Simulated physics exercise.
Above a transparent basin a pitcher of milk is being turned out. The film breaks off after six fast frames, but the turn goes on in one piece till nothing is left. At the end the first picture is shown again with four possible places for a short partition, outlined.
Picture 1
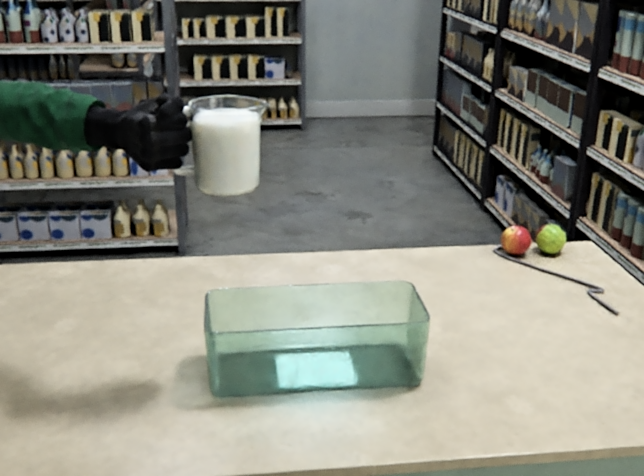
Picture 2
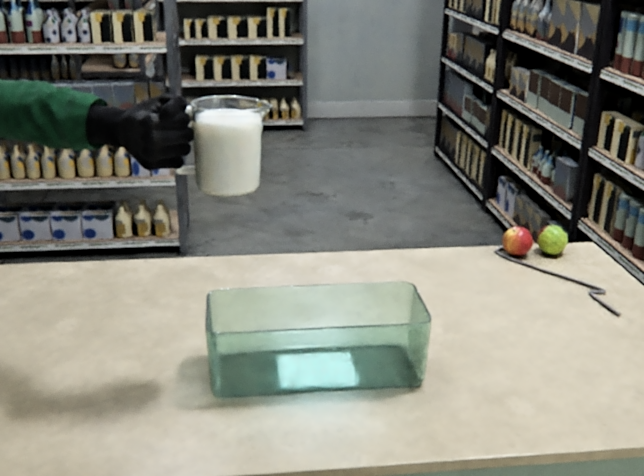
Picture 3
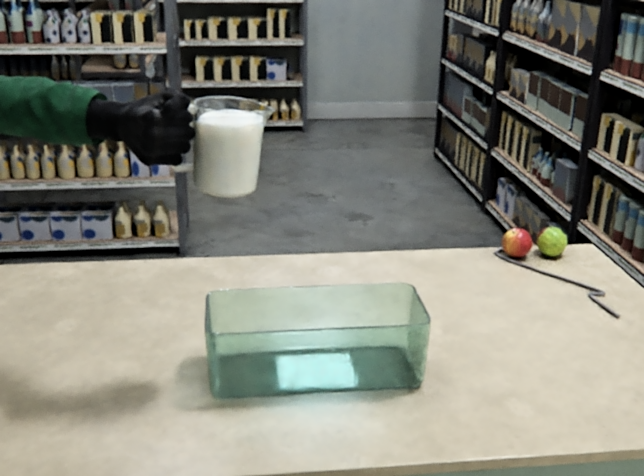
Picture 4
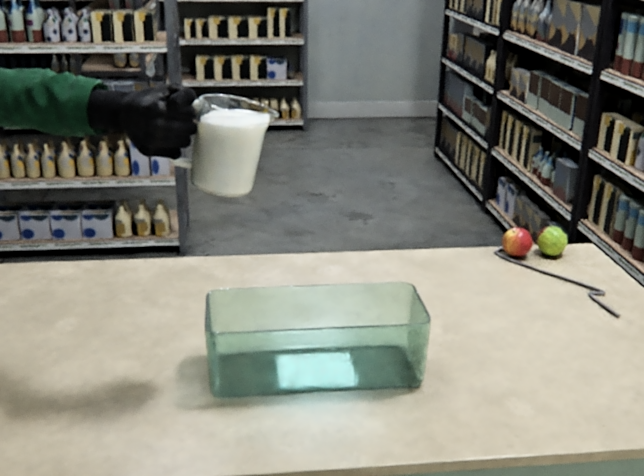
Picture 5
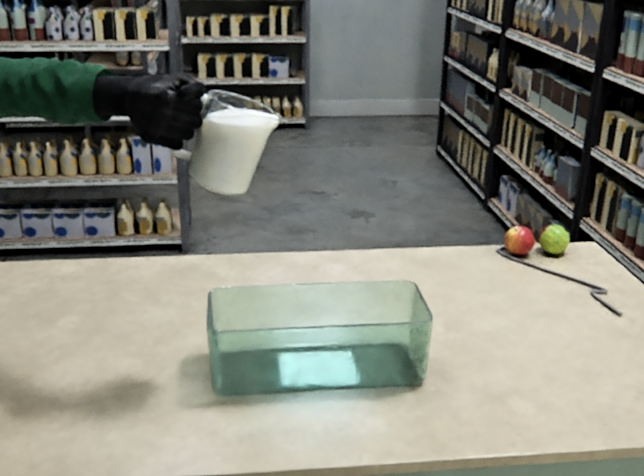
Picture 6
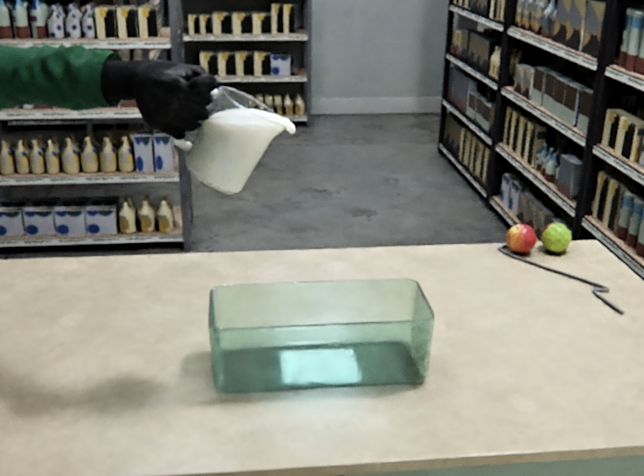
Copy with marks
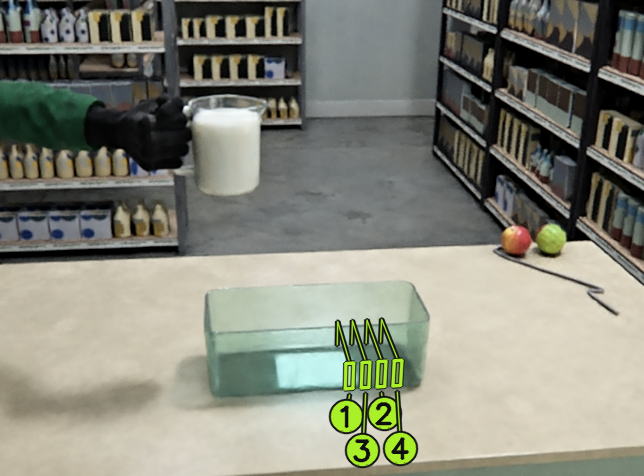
A black-gloved hand in a green sleeve held a clear pitcher of milk above a transparent basin on a table, then gradually tilted it to the right until milk reached over the lip.
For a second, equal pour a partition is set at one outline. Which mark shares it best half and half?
Place 1.
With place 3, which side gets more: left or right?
The left one.
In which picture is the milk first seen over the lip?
In picture 6.
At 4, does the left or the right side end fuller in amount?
The left one.
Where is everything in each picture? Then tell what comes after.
Upright, lip at (268, 105); basin from (210, 394) to (423, 382); nothing has left yet.
Upright, lip at (271, 106); nothing has left yet.
Tipped about 5°, lip at (274, 110); nothing has left yet.
Tipped about 11°, lip at (277, 114); nothing has left yet.
Tipped about 20°, lip at (283, 120); nothing has left yet.
Tipped about 29°, lip at (288, 127); milk is over the lip, down to (288, 127).
On the marked copy, 1 at (349, 394); 2 at (381, 392); 3 at (365, 393); 4 at (397, 391).
With 1, about 40 % ends left of the wall and 57 % right of it; 3 % is lost outside.
With 2, about 88 % ends left of the wall and 6 % right of it; 6 % is lost outside.
With 3, about 88 % ends left of the wall and 5 % right of it; 7 % is lost outside.
With 4, about 91 % ends left of the wall and 5 % right of it; 3 % is lost outside.
